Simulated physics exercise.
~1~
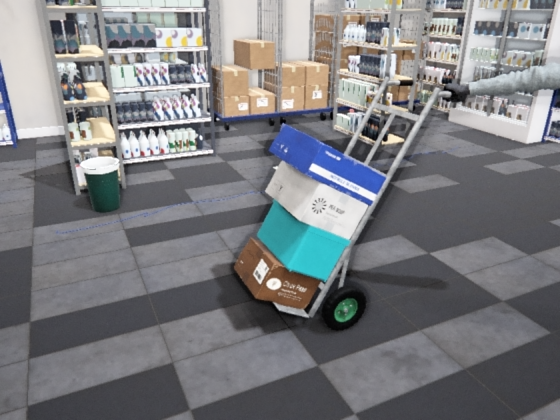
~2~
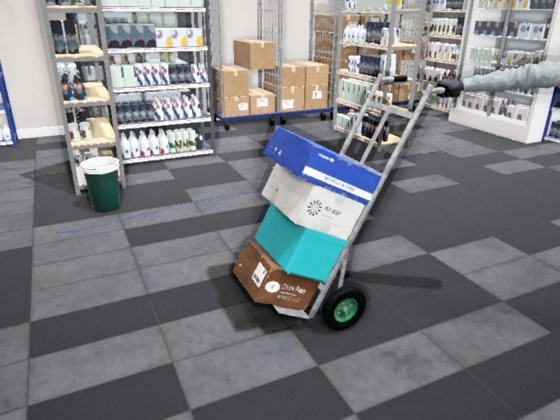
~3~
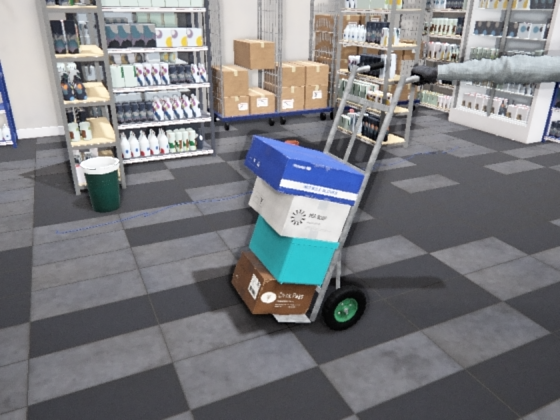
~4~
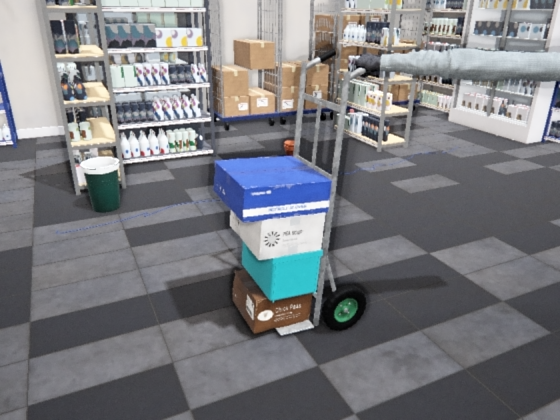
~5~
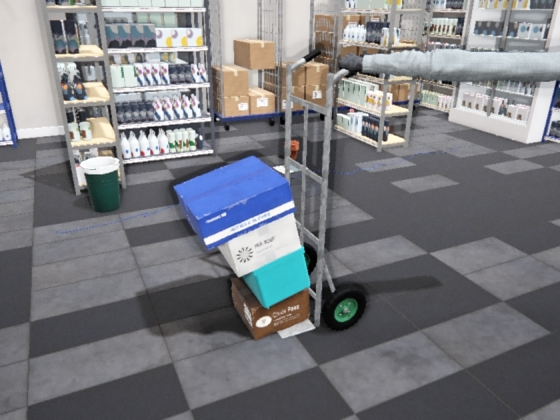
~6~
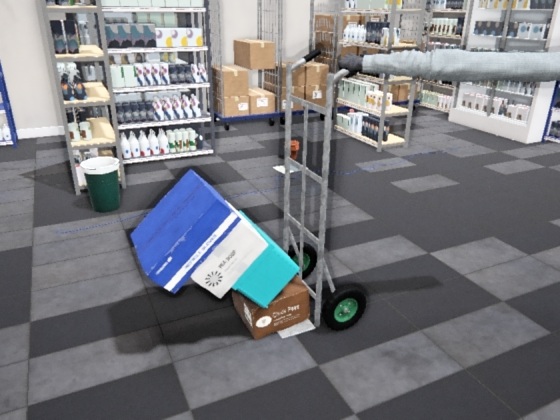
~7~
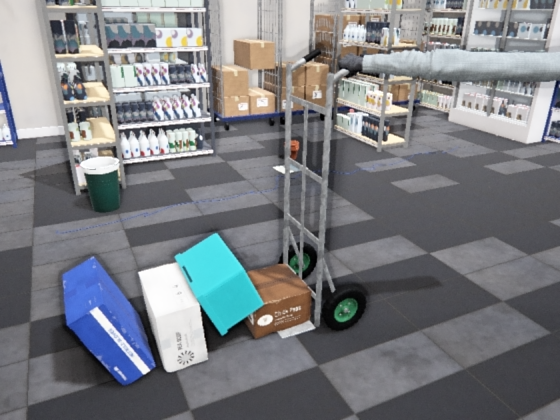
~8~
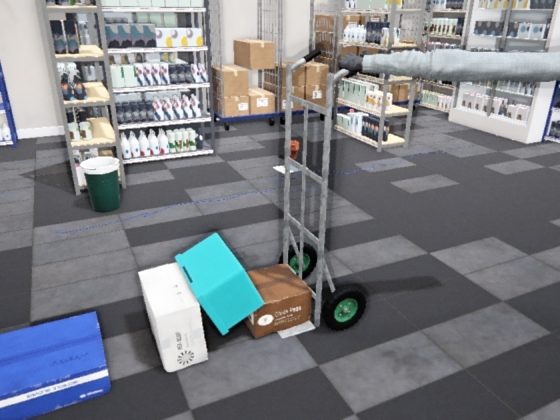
Hand truck swinging upright under a grey-sleeved arm, its stacked boxes toppling left, blue and white ones landing on the floor.
